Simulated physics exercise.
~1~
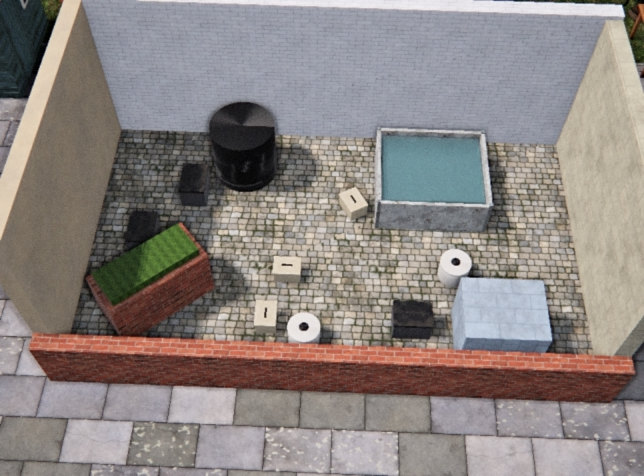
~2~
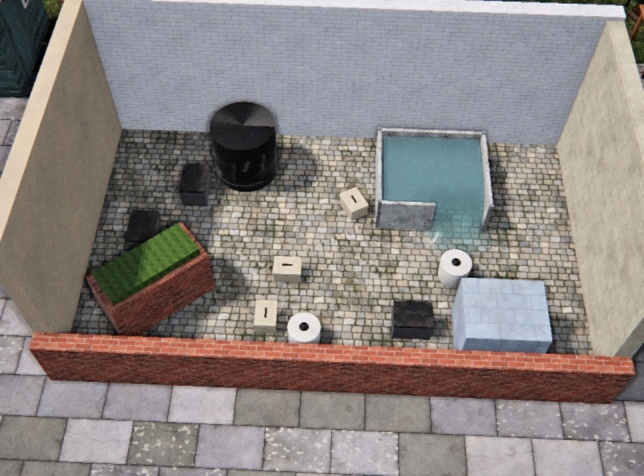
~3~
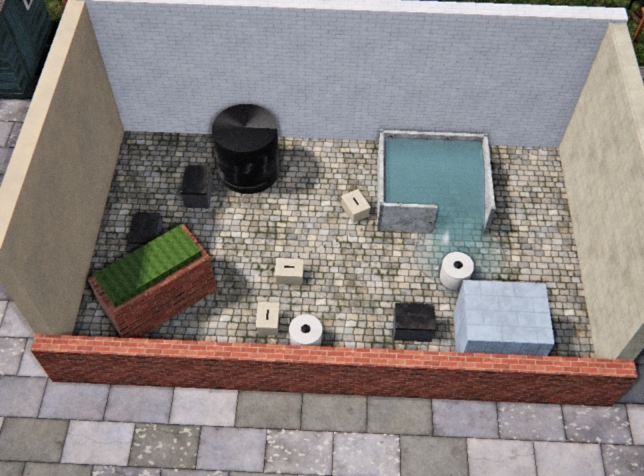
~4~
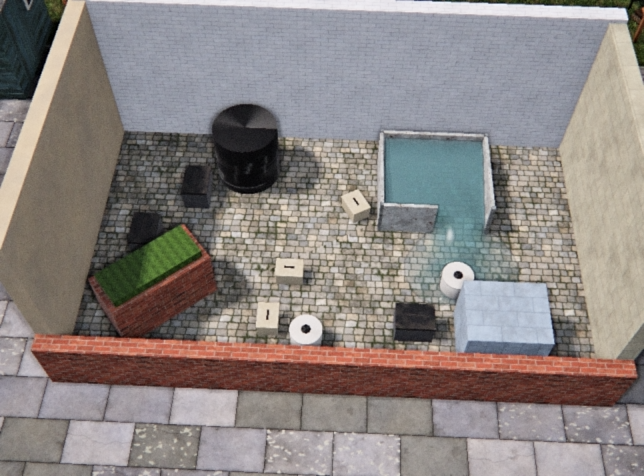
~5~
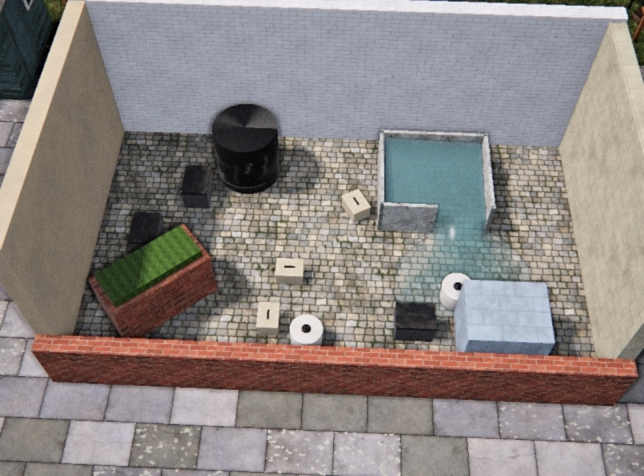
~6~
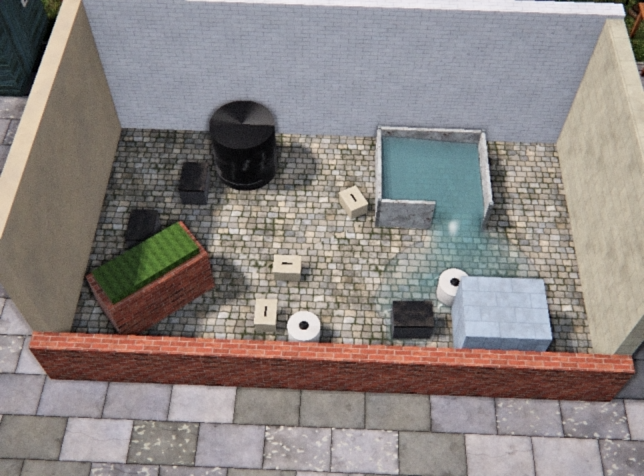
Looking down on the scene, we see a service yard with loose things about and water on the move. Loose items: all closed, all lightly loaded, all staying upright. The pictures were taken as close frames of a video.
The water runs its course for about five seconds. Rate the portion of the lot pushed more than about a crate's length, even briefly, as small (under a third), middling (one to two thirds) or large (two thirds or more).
Middling.
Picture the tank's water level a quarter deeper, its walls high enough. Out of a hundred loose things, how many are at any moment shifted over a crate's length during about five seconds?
50 % or so.
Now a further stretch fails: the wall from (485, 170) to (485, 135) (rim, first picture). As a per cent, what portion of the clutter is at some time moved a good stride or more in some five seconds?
My estimate is some 0 per cent of them.
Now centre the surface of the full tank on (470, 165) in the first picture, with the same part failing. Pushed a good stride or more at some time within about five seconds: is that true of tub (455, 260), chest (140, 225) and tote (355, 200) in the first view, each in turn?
Results in order: Made it that far / never that far / never that far.
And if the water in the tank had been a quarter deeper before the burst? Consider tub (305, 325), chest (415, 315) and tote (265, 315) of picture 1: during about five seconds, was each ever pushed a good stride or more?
First one reached the mark, second one reached the mark, third one reached the mark.
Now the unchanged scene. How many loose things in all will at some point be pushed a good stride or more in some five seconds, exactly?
Counting them up gives 4.
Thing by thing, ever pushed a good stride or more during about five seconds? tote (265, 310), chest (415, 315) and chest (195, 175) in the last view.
Per object, same order: The full distance / the full distance / less than that.
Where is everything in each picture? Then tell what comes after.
In the first frame, a tub at (456, 262), on the bottom; a chest at (413, 313), on the bottom; 0 of 8 have shifted.
In the second frame, a tub at (456, 262) rests on the ground; a chest at (413, 314), on the bottom; 0 of 8 have shifted.
In the third frame, a tub at (458, 265), on the bottom; a chest at (415, 316), on the bottom; 0 of 8 have shifted.
In the fourth frame, a tub at (458, 275) rests on the ground, close to its start; a chest at (415, 316), on the bottom; 1 of 8 have shifted.
In the fifth frame, a tub at (458, 287) rests on the ground, a stride from its start; a chest at (416, 316) rests on the ground; 1 of 8 have shifted.
In the sixth frame, a tub at (455, 282), on the bottom, a stride from its start; a chest at (413, 313) rests on the ground; 1 of 8 have shifted.
A moment on, 0 of 8 are well off their spots; 1 afloat.
Next, 1 of 8 are well off their spots; 1 afloat.
Later, 3 of 8 are well off their spots; 2 afloat.
In the end, 4 of 8 are well off their spots, and 4 have been at some point; 1 afloat.
